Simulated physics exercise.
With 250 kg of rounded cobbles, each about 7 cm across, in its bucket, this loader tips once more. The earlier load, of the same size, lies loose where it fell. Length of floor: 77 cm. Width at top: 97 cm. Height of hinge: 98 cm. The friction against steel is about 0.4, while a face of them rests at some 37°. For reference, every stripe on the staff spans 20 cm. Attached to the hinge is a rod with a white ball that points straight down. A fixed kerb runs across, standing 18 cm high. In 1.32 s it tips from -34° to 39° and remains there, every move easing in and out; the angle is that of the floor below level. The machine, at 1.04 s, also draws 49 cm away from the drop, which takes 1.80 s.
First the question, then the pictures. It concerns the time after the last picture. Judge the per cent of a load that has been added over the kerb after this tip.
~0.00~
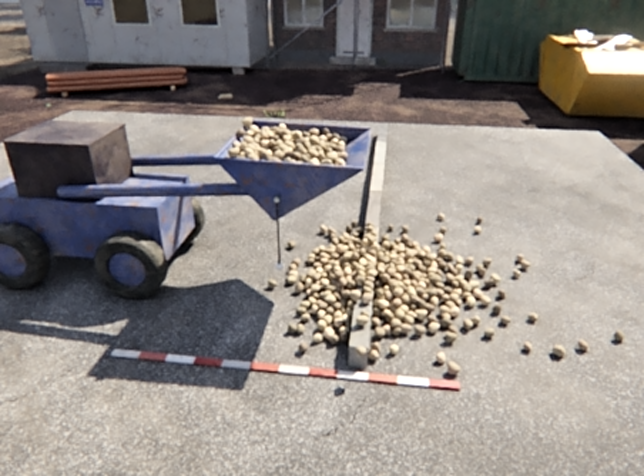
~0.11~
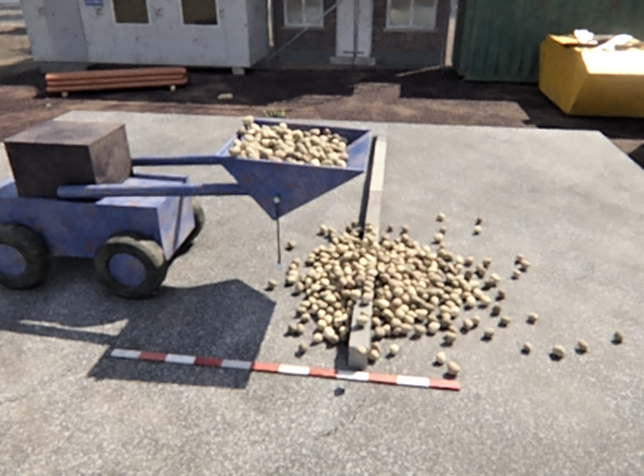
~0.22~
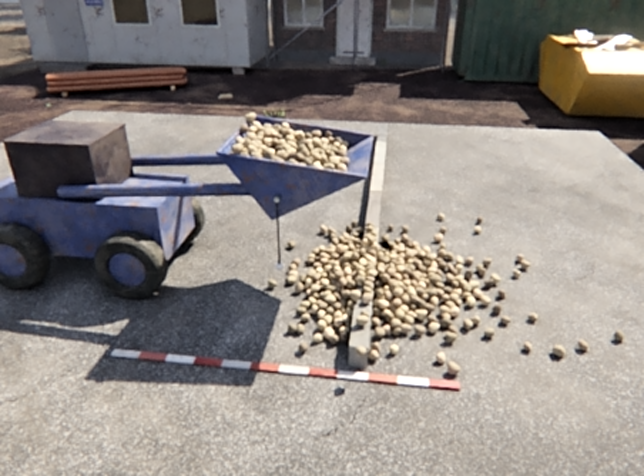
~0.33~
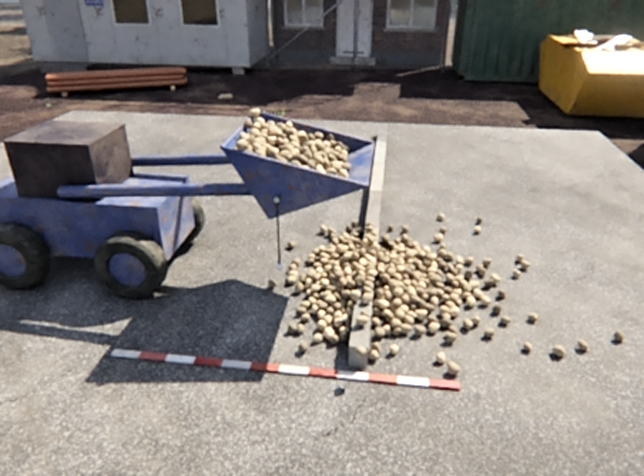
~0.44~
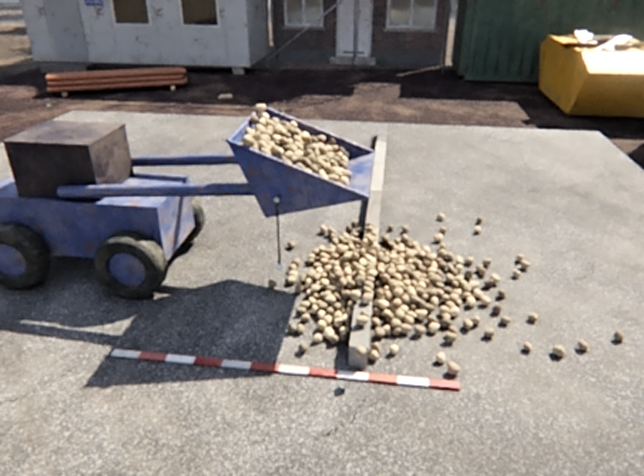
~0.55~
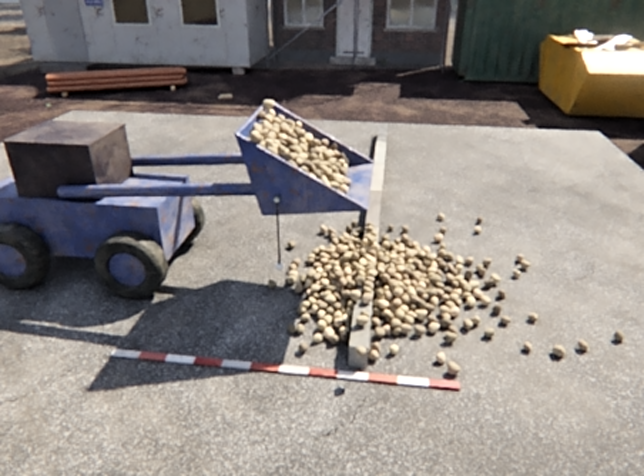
The added amount is roughly 45 per cent of a load.
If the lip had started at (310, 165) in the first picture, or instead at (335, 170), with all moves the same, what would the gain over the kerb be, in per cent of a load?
Around 0 and 15 percent respectively.
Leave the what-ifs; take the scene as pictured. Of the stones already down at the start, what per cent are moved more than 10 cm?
Around 5 in a hundred.
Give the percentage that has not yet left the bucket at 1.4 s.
It holds some 35 percent.
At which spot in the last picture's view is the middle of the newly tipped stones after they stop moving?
Roughly pixel (359, 267) in the last view.
After 1.0 s the floor is at 28°; in per cent of one load, 100 in the bucket, 46 on this side of the kerb, 54 over the kerb; the foremost stones are at (546, 308).
After 1.4 s the floor is at 39°; in per cent of one load, 37 in the bucket, 92 on this side of the kerb, 71 over the kerb; the foremost stones are at (546, 308).
After 3.3 s the floor is at 39°; in per cent of one load, 0 in the bucket, 101 on this side of the kerb, 99 over the kerb; the foremost stones are at (543, 293).
After 5.7 s the floor is at 39°; in per cent of one load, 0 in the bucket, 101 on this side of the kerb, 99 over the kerb; the foremost stones are at (543, 293). Net gain over the kerb, 45.
